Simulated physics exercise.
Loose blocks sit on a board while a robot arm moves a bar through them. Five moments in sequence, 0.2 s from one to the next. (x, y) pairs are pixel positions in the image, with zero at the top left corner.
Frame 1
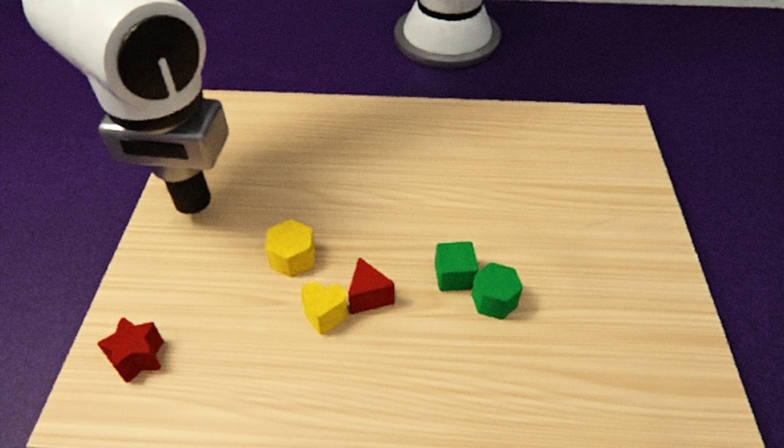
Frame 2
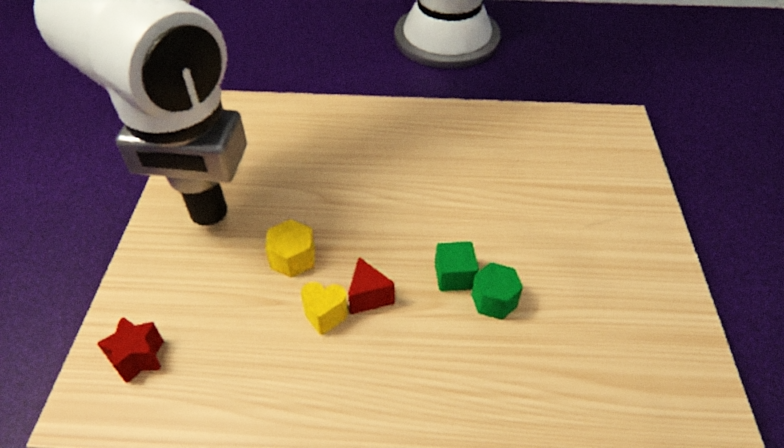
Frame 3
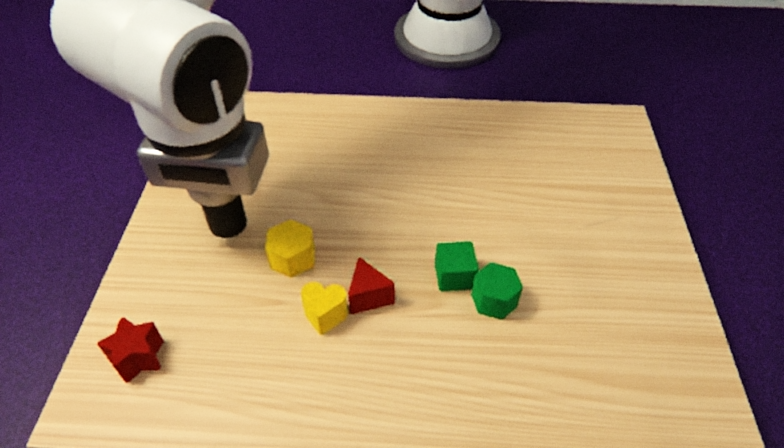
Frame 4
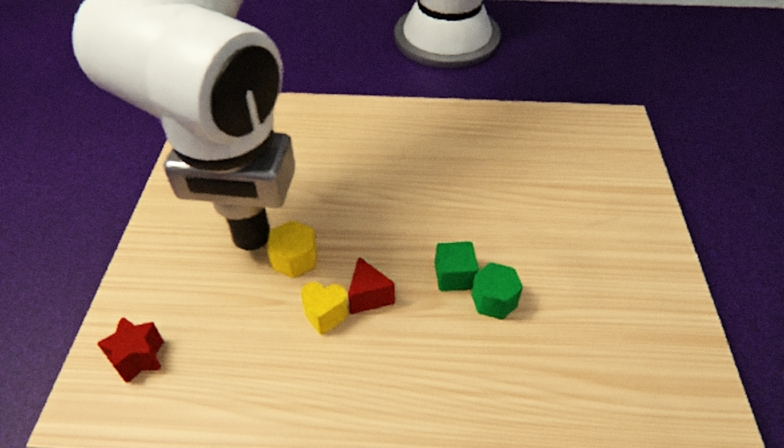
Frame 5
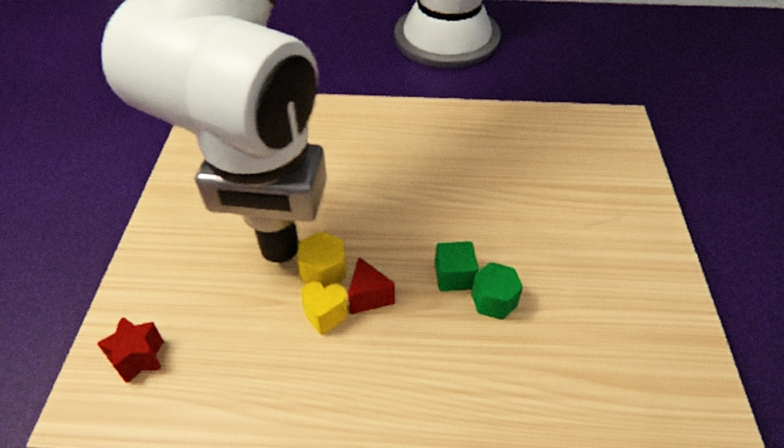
The clip opens with a robot arm's dark tip at the upper left of a wooden board holding yellow, red and green blocks. The tip moves right and slightly toward the viewer until it meets the yellow hexagon, then pushes it a short way right, close above the yellow heart, while the other blocks stay still.
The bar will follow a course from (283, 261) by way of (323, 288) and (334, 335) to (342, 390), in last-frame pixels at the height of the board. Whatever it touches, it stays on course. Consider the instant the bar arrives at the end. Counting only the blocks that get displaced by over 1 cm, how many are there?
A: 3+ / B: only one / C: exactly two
Correct choice: A.
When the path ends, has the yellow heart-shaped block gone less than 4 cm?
I believe not.
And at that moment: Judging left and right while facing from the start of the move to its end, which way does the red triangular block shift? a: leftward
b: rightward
a (leftward)
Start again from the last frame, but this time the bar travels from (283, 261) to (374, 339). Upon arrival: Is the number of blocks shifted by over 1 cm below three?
My answer is no.
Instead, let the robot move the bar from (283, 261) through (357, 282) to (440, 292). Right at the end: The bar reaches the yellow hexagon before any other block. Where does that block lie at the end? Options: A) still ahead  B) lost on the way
The one that fits is A, still ahead.
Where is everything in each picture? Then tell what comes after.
The first picture shows bar tip (193, 201); block tops, yellow hexagon (289, 238); yellow heart-shaped block (322, 297); red triangular block (368, 278).
The second picture shows bar (209, 212); blocks unchanged.
The third picture shows bar (228, 224); blocks unchanged.
The fourth picture shows bar (252, 236); yellow hexagon (291, 239).
The fifth picture shows bar (280, 248); yellow hexagon (321, 250); yellow heart-shaped block (322, 297); red triangular block (368, 278).
What follows on the original path. One third of the way, bar (322, 275); yellow hexagon (368, 268), turned 30° anticlockwise; yellow heart-shaped block (324, 300); red triangular block (398, 289), turned 20° clockwise.
Two thirds of the way, bar (333, 323); yellow hexagon (373, 273), turned 50° anticlockwise; yellow heart-shaped block (332, 350); red triangular block (409, 291), turned 25° clockwise.
At the end, bar (340, 379); yellow hexagon (373, 273), turned 50° anticlockwise; yellow heart-shaped block (339, 412); red triangular block (409, 291), turned 25° clockwise.
